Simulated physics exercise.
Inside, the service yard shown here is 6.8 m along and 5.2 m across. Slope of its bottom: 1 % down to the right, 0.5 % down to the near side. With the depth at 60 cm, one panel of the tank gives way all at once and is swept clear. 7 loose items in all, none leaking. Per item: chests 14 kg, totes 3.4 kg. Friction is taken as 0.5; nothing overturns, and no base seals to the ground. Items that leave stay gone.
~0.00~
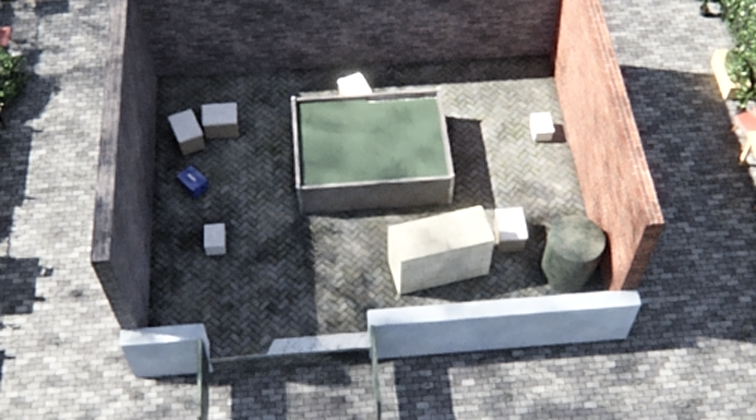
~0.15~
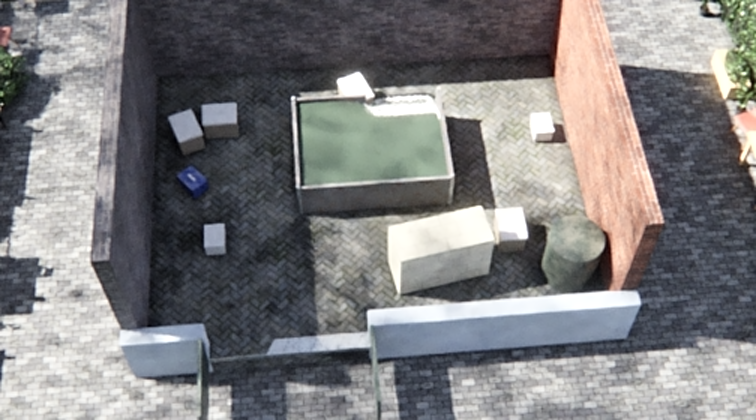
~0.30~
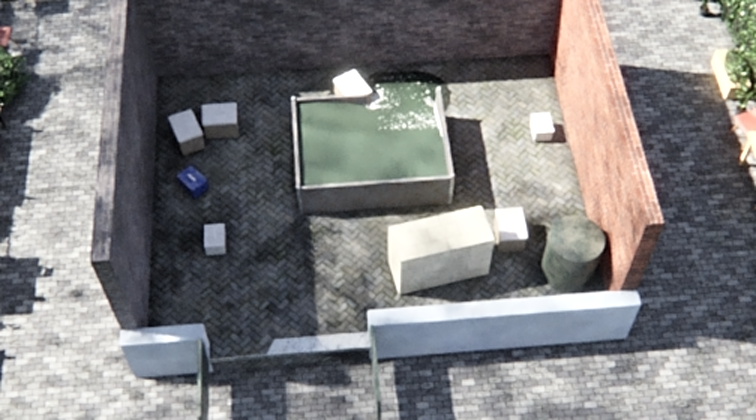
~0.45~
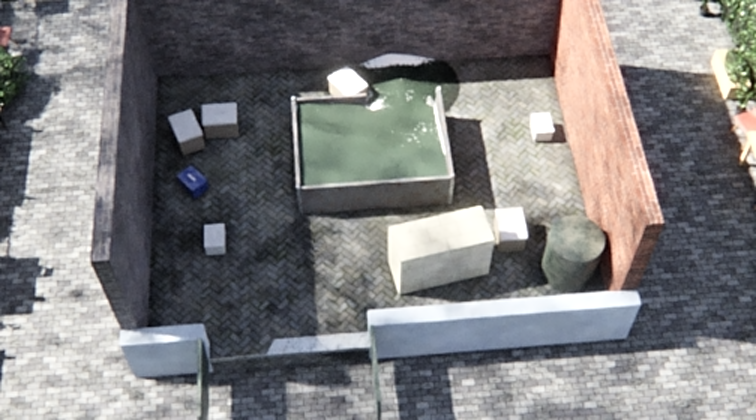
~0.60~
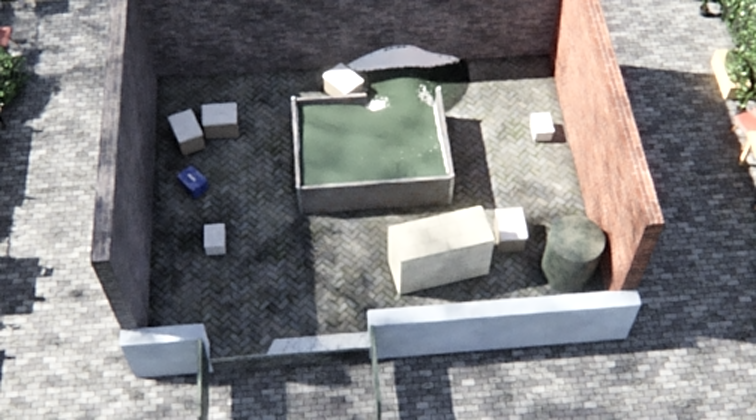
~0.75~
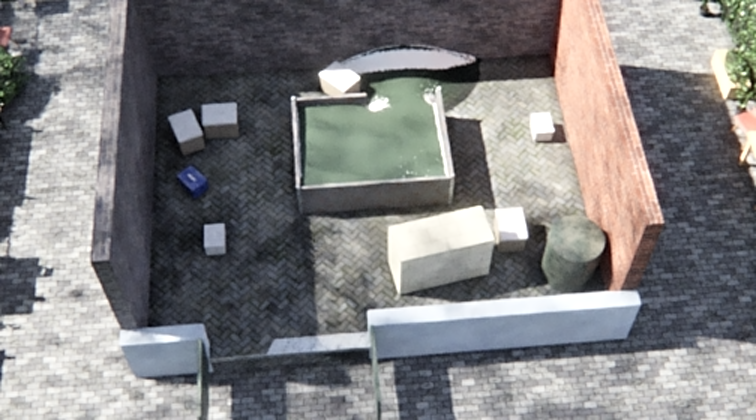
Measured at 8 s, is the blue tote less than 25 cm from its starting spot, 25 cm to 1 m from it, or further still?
Its displacement will be large.
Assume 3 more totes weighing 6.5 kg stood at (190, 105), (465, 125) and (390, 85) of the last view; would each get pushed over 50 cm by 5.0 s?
First outside the limit, then inside the limit, then outside the limit.
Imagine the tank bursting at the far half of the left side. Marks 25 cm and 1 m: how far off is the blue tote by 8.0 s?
Note: Blue tote displaced a long way.
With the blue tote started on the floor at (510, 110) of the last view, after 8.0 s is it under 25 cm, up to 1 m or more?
As it turns out, it is swept away.
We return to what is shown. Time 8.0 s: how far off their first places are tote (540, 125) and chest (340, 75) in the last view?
First 450 cm, then 150 cm.
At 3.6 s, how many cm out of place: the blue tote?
About 10 cm.
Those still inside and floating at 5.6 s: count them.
At that moment it comes to 2.
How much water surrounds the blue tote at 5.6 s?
About 3 cm.
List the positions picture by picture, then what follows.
In the first picture, the blue tote at (192, 178) rests on the ground; water covers 3.8 m2; 0 of 7 have shifted.
In the second picture, the blue tote at (192, 178), on the bottom; 4.4 m2 under water; 0 of 7 have shifted.
In the third picture, the blue tote at (192, 178), on the bottom; water covers 5.1 m2; 1 of 7 have shifted.
In the fourth picture, the blue tote at (192, 178), on the bottom; water covers 5.8 m2; 1 of 7 have shifted.
In the fifth picture, the blue tote at (192, 178) rests on the ground; 6.2 m2 under water; 1 of 7 have shifted.
In the sixth picture, the blue tote at (192, 178) rests on the ground; water covers 6.5 m2; 1 of 7 have shifted.
After 1.6 s the blue tote is near (192, 178), 0.0 m from its start, aground; 0 of 7 are out; 0 afloat.
After 3.6 s the blue tote is near (189, 184), 0.1 m from its start, aground; 0 of 7 are out; 1 afloat.
After 5.6 s the blue tote is near (197, 278), 1.8 m from its start, aground; 0 of 7 are out; 2 afloat.
After 8.0 s the blue tote has gone out; 1 of 7 are out; 2 afloat.
